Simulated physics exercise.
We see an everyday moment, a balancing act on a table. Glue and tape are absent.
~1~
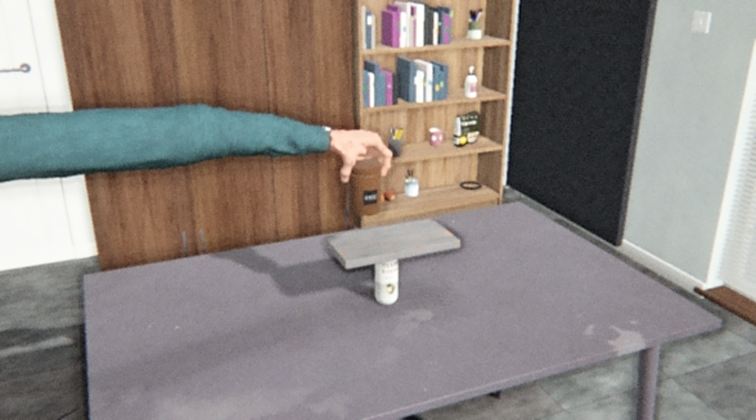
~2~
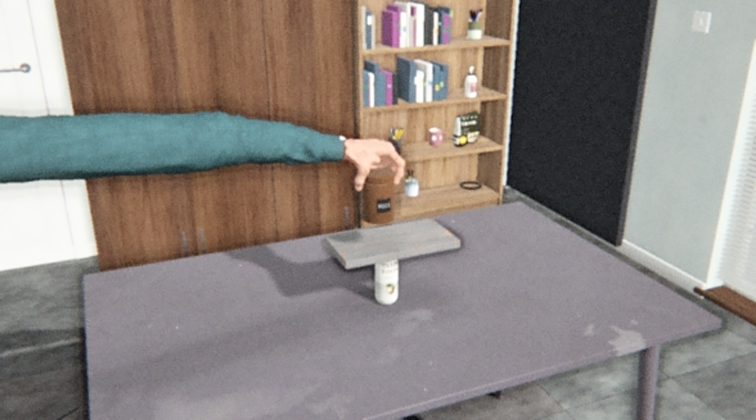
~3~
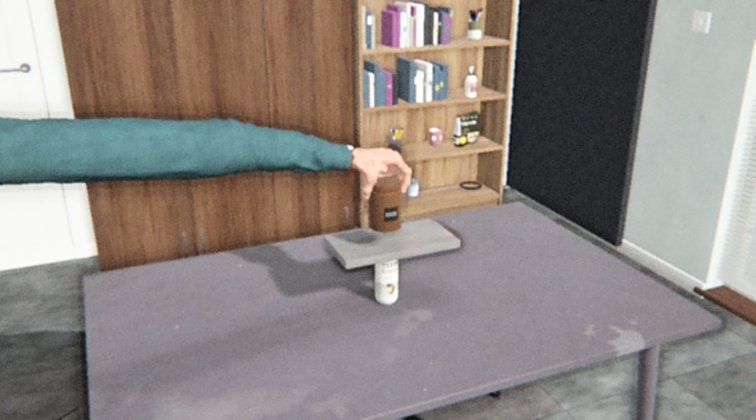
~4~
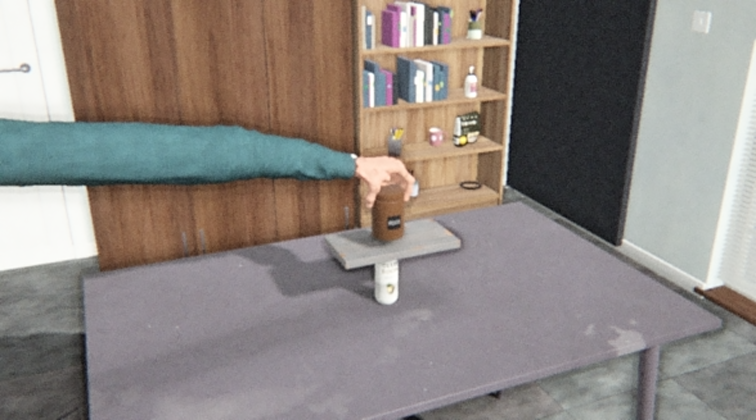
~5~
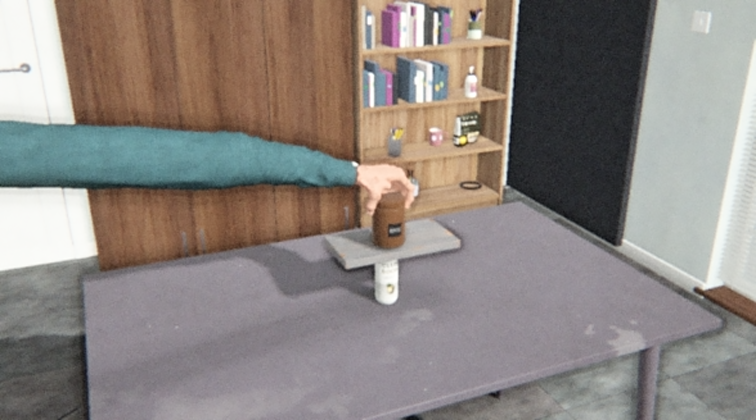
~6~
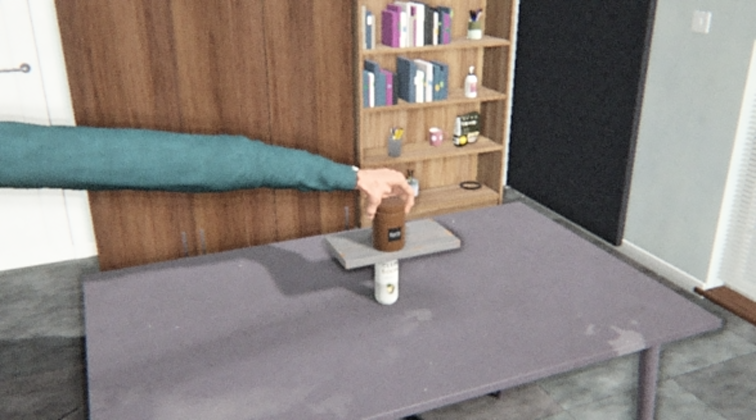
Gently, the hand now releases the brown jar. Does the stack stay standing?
Well, once it's let go, everything stays put there.
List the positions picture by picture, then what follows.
In the first picture, still above its spot; brown jar (364, 187); white can (386, 274).
In the second picture, still above its spot; brown jar (378, 195); white can (386, 274).
In the third picture, still above its spot; brown jar (385, 204); white can (386, 274).
In the fourth picture, still above its spot; brown jar (388, 212); white can (386, 274).
In the fifth picture, still above its spot; brown jar (389, 220); white can (386, 274).
In the sixth picture, in place under the hand; brown jar (389, 224); white can (386, 274).
Then, 0.20 s on from there, no change.
Then, 0.40 s on from there, brown jar resting near (389, 224).
In the end, all 3 unmoved. At the end, from the last picture's camera, brown jar near (389, 224). The stack stays up.
